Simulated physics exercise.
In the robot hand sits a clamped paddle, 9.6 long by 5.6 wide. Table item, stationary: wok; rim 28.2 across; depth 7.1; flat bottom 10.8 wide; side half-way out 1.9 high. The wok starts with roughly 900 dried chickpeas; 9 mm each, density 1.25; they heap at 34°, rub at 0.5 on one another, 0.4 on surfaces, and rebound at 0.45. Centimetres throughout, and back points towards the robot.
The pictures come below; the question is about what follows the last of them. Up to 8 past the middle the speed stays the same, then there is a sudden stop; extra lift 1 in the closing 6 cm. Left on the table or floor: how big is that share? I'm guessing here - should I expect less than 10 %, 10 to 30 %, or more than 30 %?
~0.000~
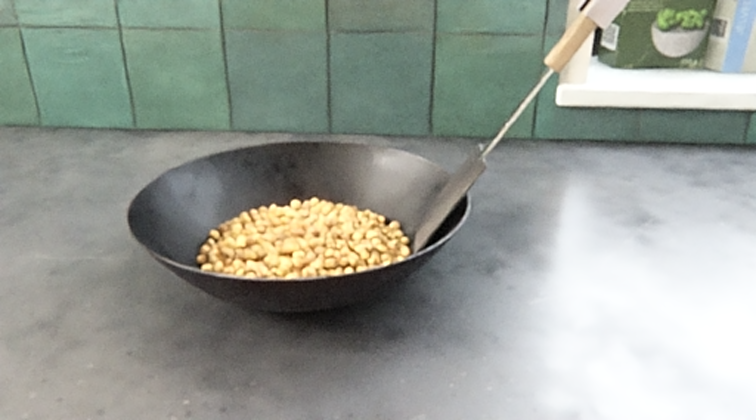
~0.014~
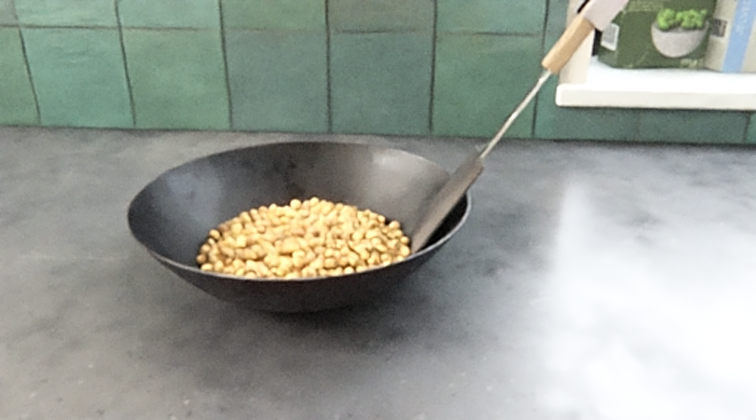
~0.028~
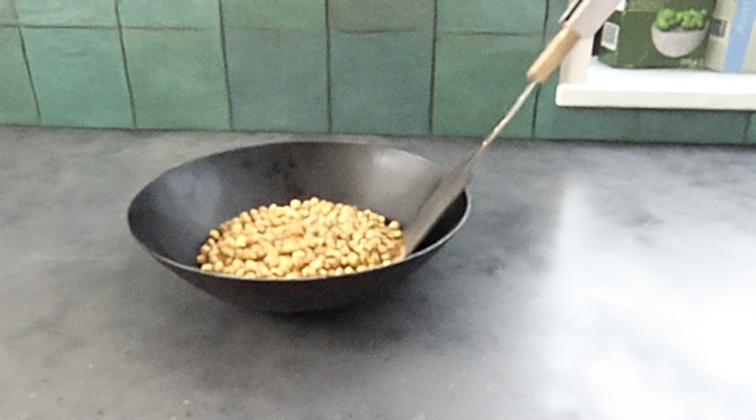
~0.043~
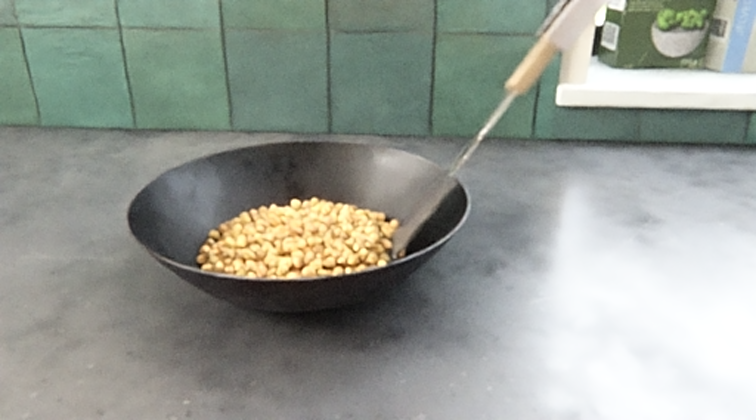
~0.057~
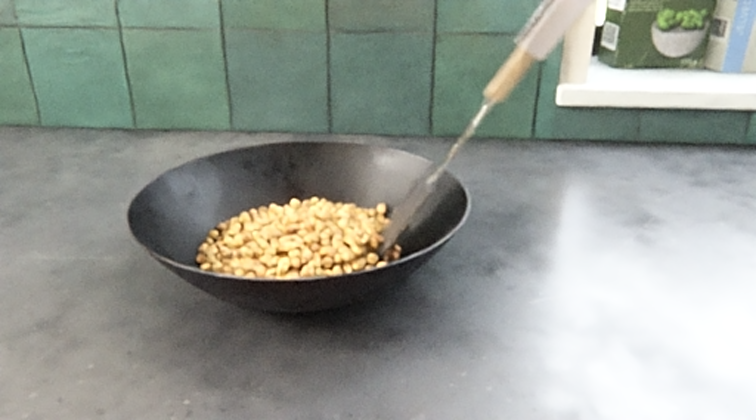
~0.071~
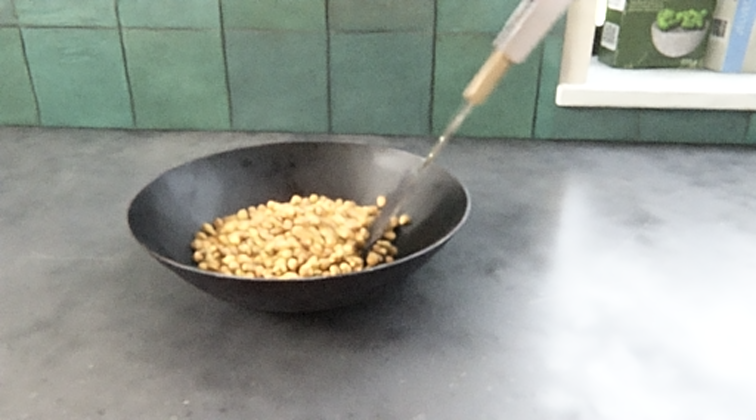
You should expect 10 to 30 %.
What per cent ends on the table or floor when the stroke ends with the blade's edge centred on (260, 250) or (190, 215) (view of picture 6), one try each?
Estimates, in order: 0 % and 25 %.
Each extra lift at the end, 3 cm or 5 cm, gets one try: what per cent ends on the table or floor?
Result: Approx. 15 % and 15 %, one try each.
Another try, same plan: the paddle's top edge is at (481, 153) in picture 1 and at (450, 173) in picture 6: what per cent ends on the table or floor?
Around 0 per cent finishes there.
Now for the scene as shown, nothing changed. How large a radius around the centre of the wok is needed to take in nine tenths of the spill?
About 40 cm.
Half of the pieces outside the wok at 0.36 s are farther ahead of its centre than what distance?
It comes to near 18 cm ahead of the middle.
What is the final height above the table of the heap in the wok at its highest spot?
Top of the heap: Roughly 6.5 cm above the table top.
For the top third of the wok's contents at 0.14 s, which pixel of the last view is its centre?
I'd say close to (252, 226).
After 0.11 s, sloping 57°, highest piece 7 above the table; 900 in the wok.
After 0.14 s, sloping 57°, highest piece 9 above the table; 900 in the wok.
After 0.36 s, sloping 57°, highest piece 9 above the table; 774 in the wok, 22 on the table or floor, 104 on the blade or in flight.
After 1.41 s, sloping 57°, highest piece 6 above the table; 773 in the wok, 127 on the table or floor.
At rest, 773 in the wok, 127 on the table or floor. That is 14 % on the table or floor.
